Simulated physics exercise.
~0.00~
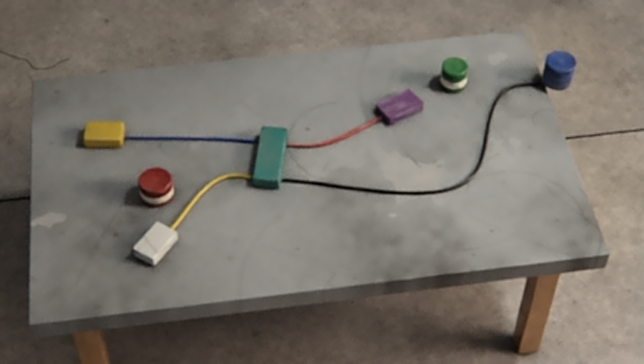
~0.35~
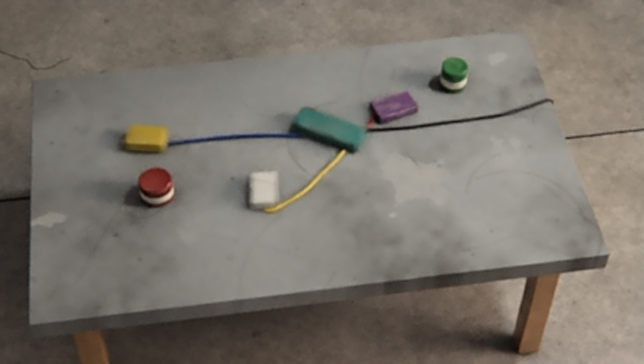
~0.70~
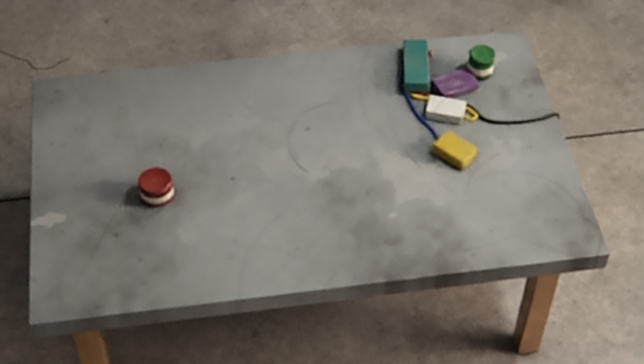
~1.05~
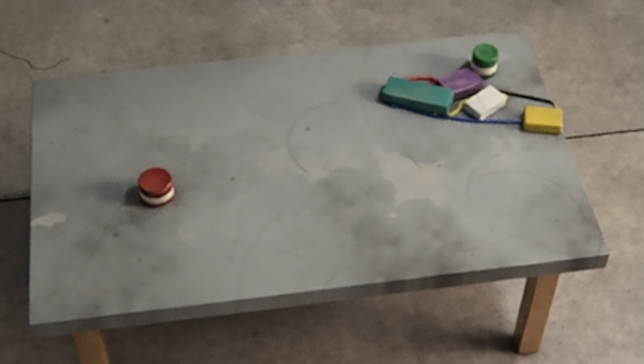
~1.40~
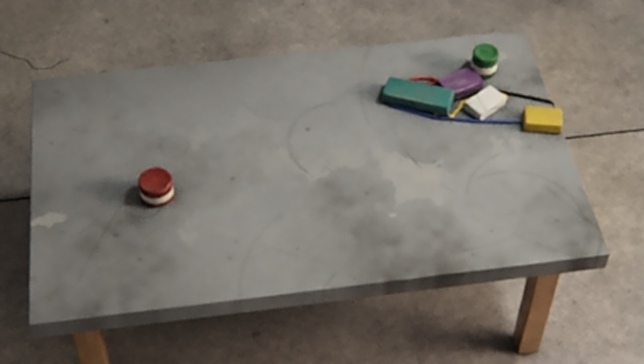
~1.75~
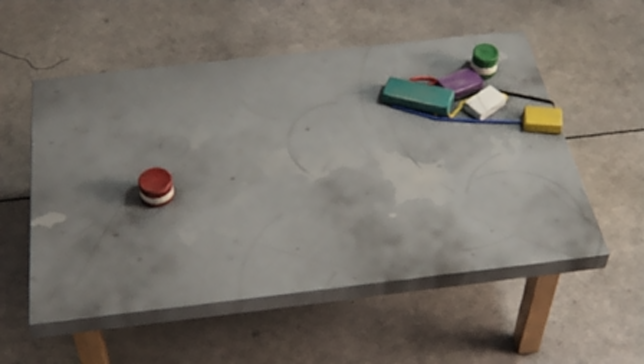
A blue cylinder at the far right corner of a gray workbench drops over the side, pulling the black cable that ties it to a teal block. The teal block swings and slides right, and the yellow and white blocks trail after it on their cords. The whole tethered group sweeps toward the upper right, bunching around the purple block near the green canister, which shifts slightly. The teal block turns again as the yellow one slides on to the right edge. Everything then lies still in a tangled cluster, with the blue cylinder out of sight and the red tin still in its original place.
